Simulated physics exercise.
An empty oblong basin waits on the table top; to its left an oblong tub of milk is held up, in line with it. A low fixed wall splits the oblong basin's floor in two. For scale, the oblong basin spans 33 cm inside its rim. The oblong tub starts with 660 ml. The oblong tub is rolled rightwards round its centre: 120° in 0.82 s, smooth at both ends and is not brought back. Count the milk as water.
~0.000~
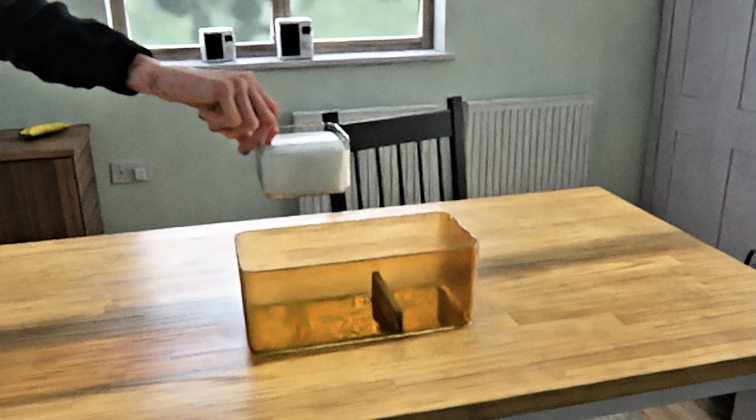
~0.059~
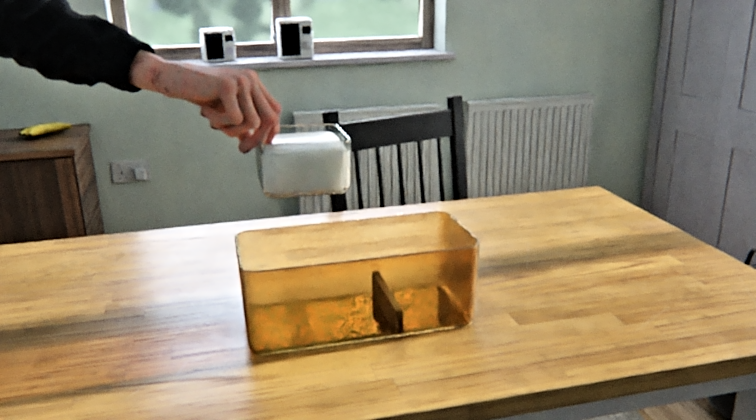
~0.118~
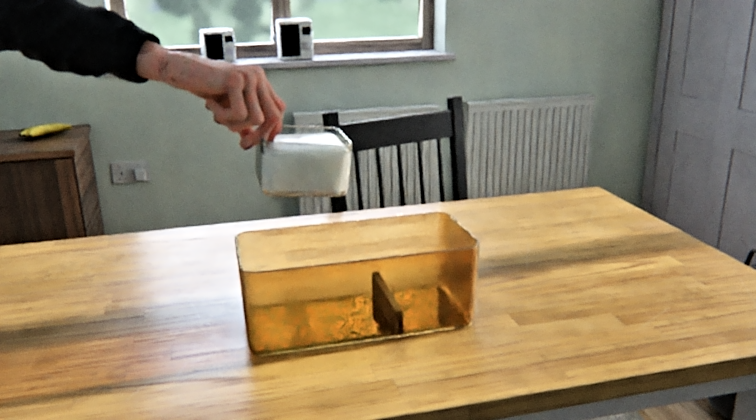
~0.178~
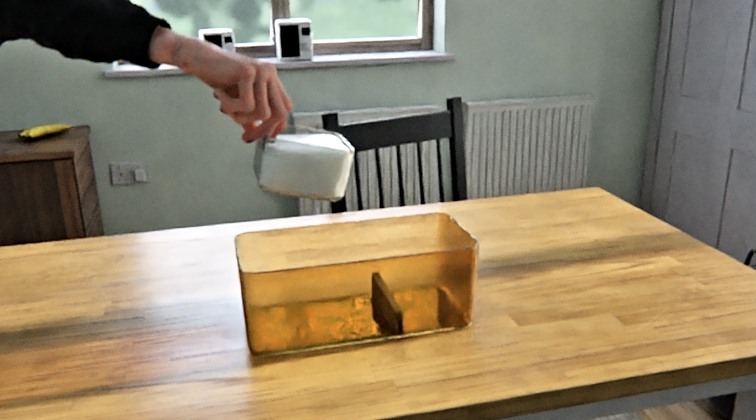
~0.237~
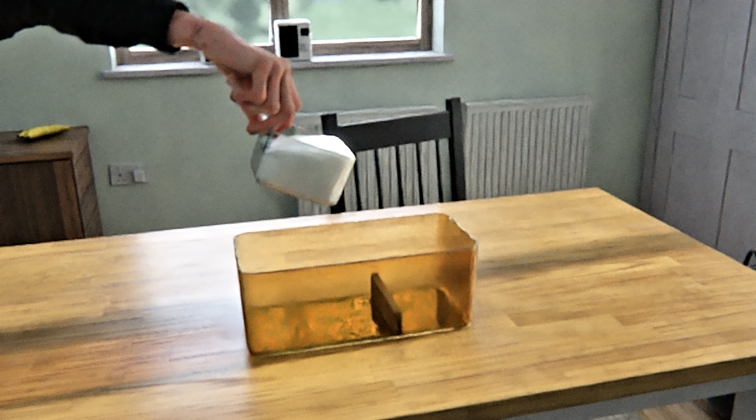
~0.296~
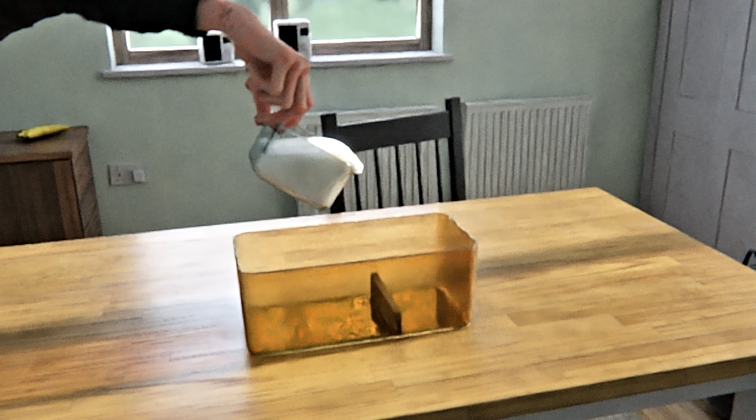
A hand holds a clear tub of milk above and to the left of an empty oblong basin on the wooden table, then tilts it steadily rightwards until the milk reaches the lower rim, while the basin stays still.
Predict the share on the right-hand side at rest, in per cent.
Roughly 56 per cent is past the wall.
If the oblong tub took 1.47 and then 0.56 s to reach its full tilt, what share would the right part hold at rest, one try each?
In turn about 65 and 40 per cent.
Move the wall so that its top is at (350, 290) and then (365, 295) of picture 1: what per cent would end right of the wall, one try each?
In turn about 90 and 75 per cent.
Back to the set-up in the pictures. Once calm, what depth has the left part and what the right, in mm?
Left about 10 mm, right about 24 mm.
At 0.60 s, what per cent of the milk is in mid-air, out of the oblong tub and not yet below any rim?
Some 32 per cent.
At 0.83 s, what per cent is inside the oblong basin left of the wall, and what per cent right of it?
Some 36 per cent left and 58 right.
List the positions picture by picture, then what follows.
In the first frame, it leans 0°; its right rim is at (342, 133); the milk meets the walls at (259, 145) and (340, 139); the oblong basin's rim runs from (238, 253) to (463, 228); the wall's top is at (386, 290).
In the second frame, it leans 2°; its right rim is at (343, 134); the milk meets the walls at (260, 145) and (341, 139).
In the third frame, it leans 6°; its right rim is at (345, 138); the milk meets the walls at (261, 144) and (342, 141).
In the fourth frame, it leans 13°; its right rim is at (346, 144); the milk meets the walls at (261, 145) and (344, 142).
In the fifth frame, it leans 23°; its right rim is at (347, 152); the milk meets the walls at (260, 149) and (344, 145); 2 per cent is over the edge.
In the sixth frame, it leans 35°; its right rim is at (347, 161); the milk meets the walls at (258, 148) and (345, 153); 7 per cent is over the edge.
Then, 0.60 s in, the tilt is 100° and 18 per cent is still to pour, 8 is left of the wall and 41 right of it.
Then, 0.83 s in, the tilt is 120° and 1 per cent is still to pour, 36 is left of the wall and 59 right of it.
Then, 1.06 s in, the tilt is 120° and 0 per cent is still to pour, 43 is left of the wall and 56 right of it.
Then, 1.32 s in, the tilt is 120° and 0 per cent is still to pour, 43 is left of the wall and 56 right of it.
Finally, 43 per cent lies left of the wall, 56 right of it and 1 outside.
